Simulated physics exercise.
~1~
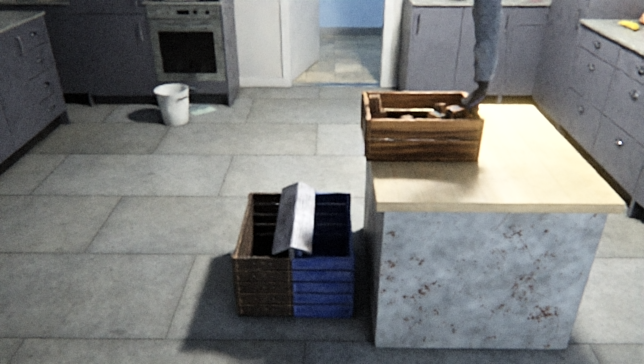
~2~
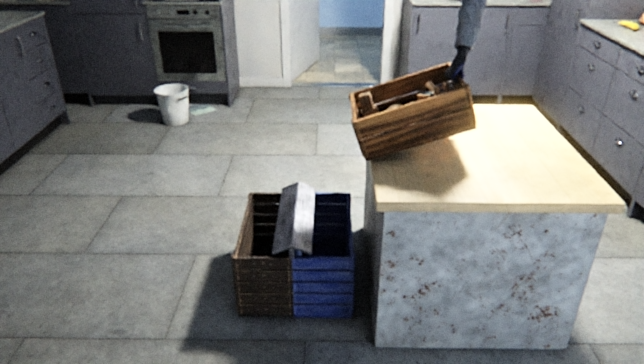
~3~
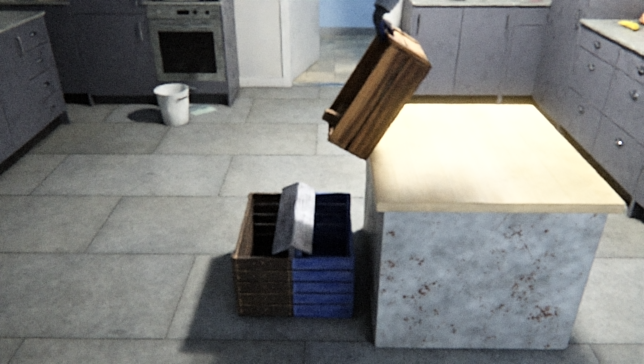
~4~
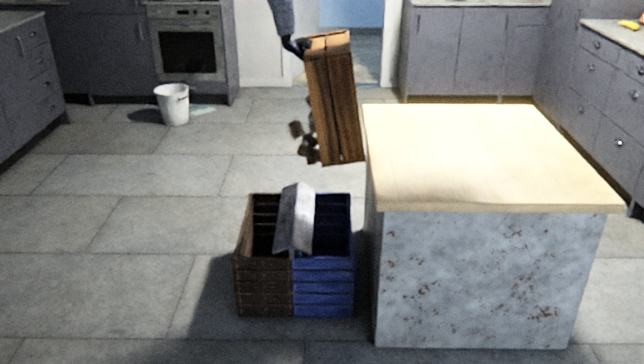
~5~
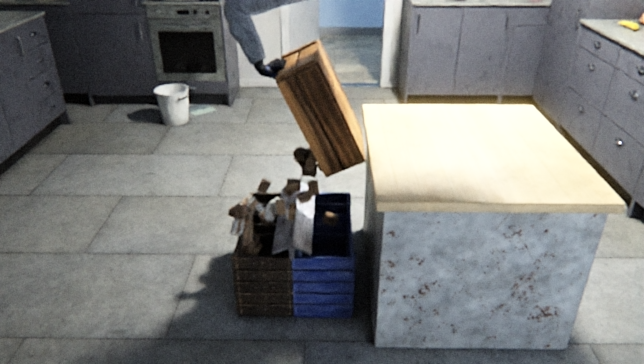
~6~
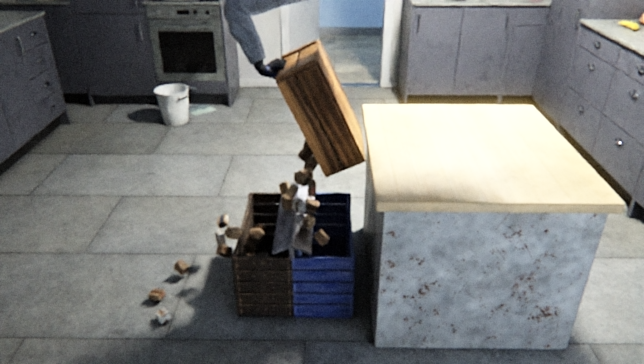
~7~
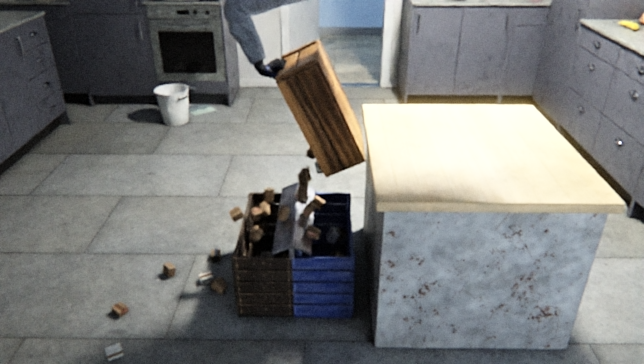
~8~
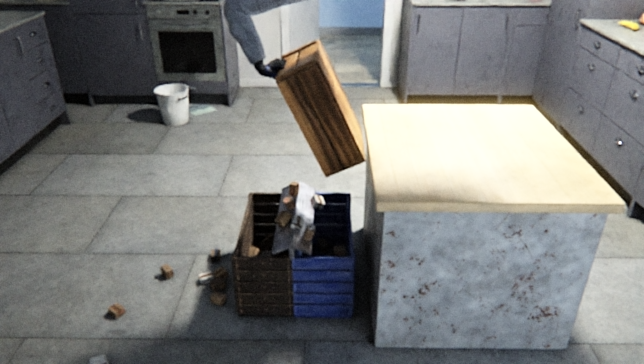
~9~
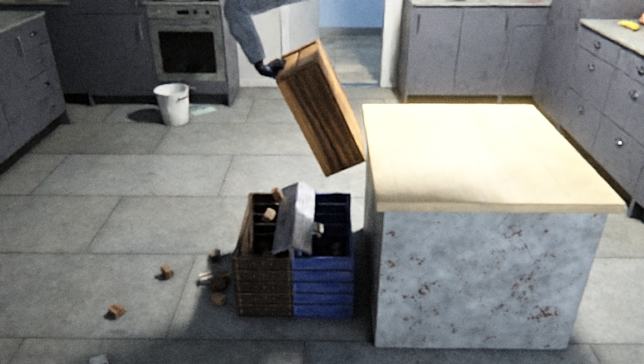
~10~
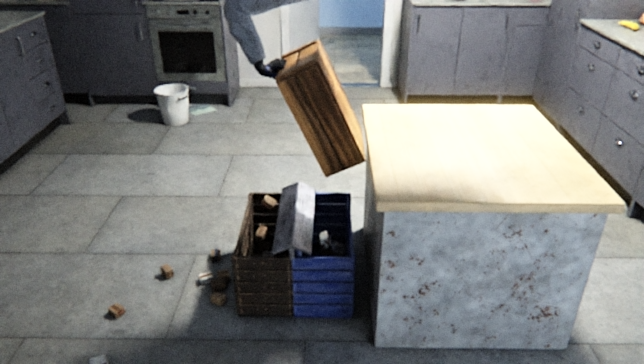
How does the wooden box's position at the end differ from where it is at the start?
At the start the wooden box sits level on top of the bench. By the end it is farther left, held steeply tipped in the air beyond the bench's edge, above the two containers.
In a grey kitchen with a tiled floor, a wooden box full of small parcels sits on a pale-topped bench, with a dark tote and a blue box side by side below, a ridge capping the divide. A gloved hand tilts the wooden box and swings it left past the bench's edge. As it tips beyond upright, parcels pour out onto the ridge and scatter, some tumbling onto the floor to the left. The flow thins and stops while the hand holds the box still. At the end, parcels lie in both containers and a few rest on the tiles beside the dark tote.
